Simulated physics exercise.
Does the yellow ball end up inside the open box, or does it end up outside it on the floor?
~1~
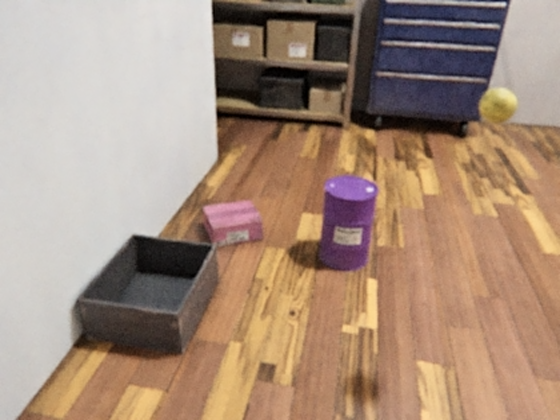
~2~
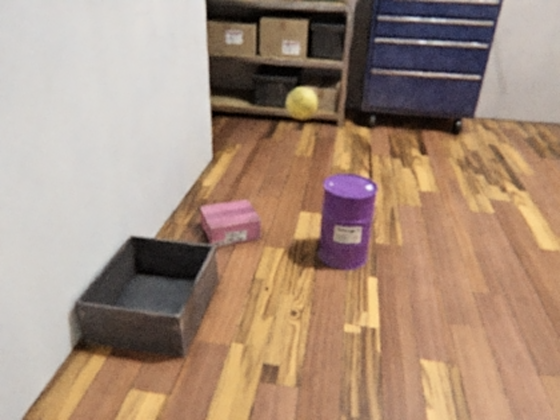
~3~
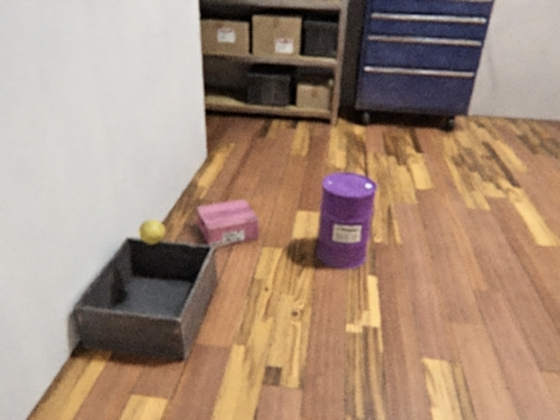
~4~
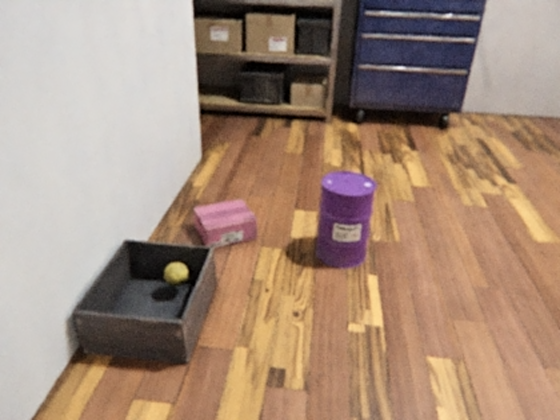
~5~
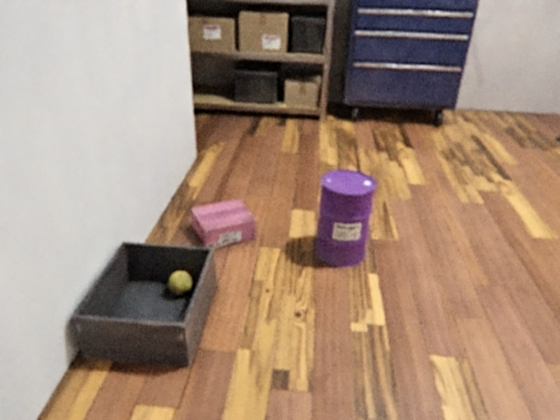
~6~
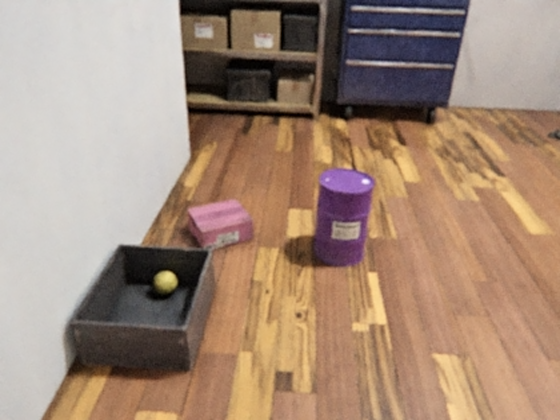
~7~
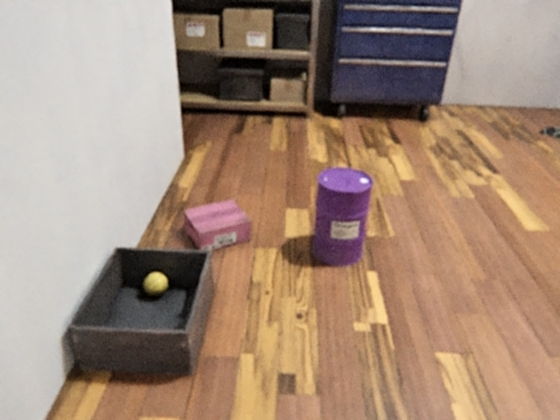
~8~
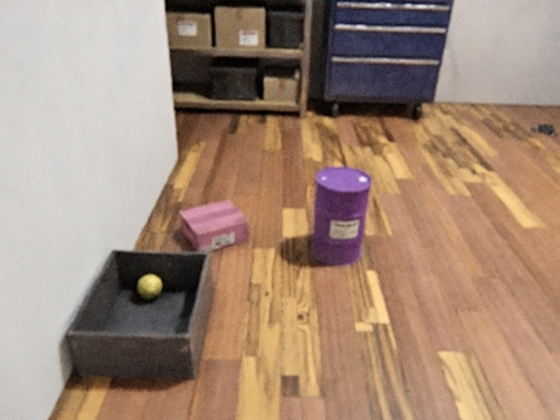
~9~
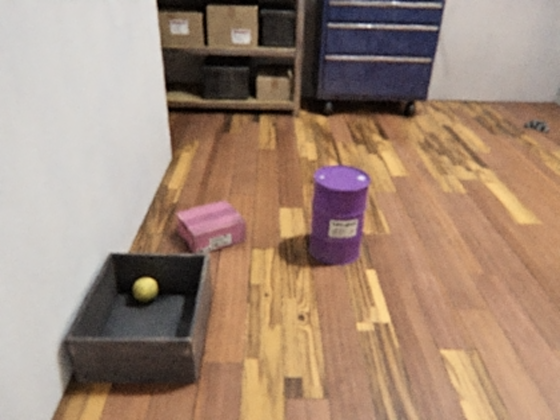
The yellow ball ends up inside the open box. It drops in and is still there at the end.
